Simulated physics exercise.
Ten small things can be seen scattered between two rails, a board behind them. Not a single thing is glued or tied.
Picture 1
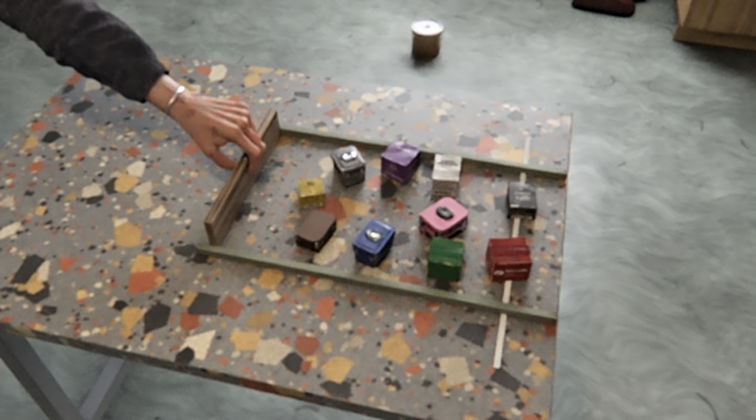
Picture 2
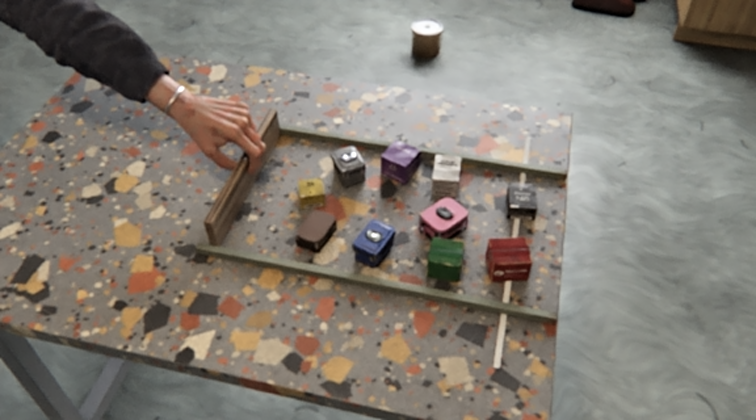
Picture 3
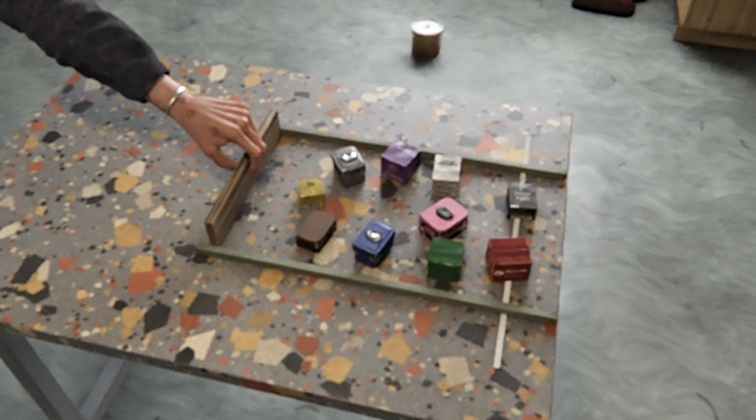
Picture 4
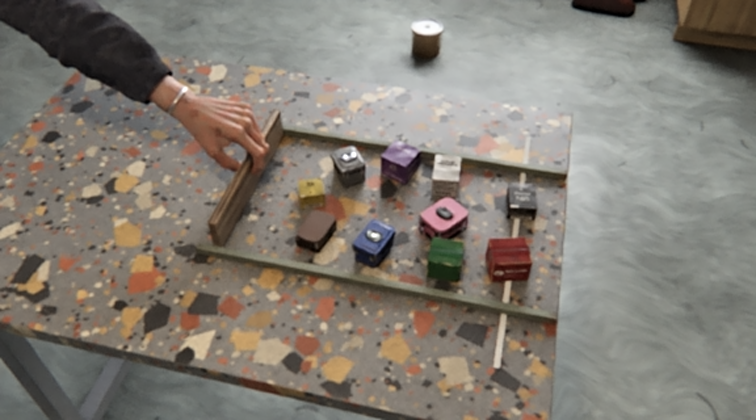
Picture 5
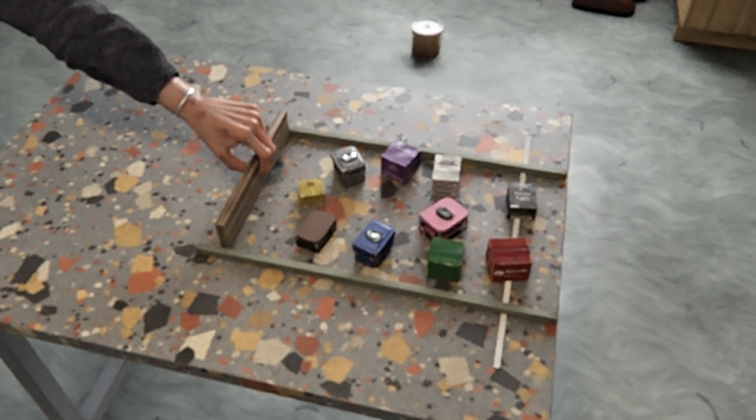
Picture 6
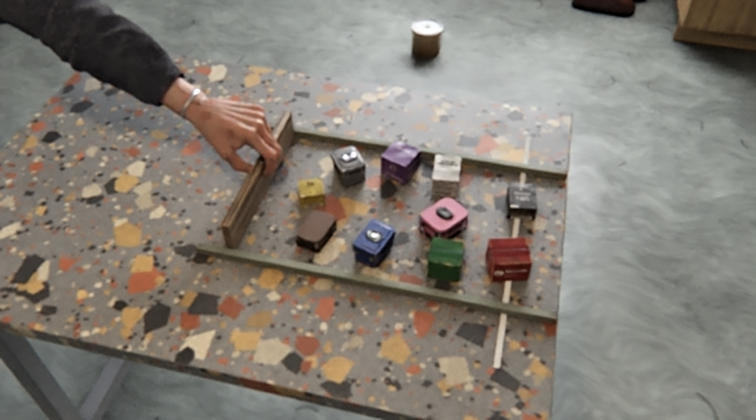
On a speckled table, a hand slides a wooden board slightly right toward small colourful boxes.
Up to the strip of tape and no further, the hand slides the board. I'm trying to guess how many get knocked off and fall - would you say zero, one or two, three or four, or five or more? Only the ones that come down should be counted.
Pretty sure the pieces that leave the surface number three or four this time.
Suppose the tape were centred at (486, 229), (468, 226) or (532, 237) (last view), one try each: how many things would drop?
In that order 1, 1 and 6.
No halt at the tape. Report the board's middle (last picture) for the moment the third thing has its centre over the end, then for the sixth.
The middle is near (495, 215) first and near (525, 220) after.
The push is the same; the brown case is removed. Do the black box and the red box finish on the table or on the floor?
So the black box goes off the edge and the red box goes off the edge.
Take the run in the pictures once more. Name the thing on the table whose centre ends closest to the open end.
Answer: The white box.
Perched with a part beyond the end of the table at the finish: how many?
Expected count: 3.
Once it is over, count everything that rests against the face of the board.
It adds up to 4.
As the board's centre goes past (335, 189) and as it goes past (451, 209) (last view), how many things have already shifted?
3 and 10.
A little later, none off yet; black box at rest near (521, 202); red box at rest near (508, 259); green box at rest near (446, 260).
When it is over, the number that fall off is three or four; down, green box, red box and black box.
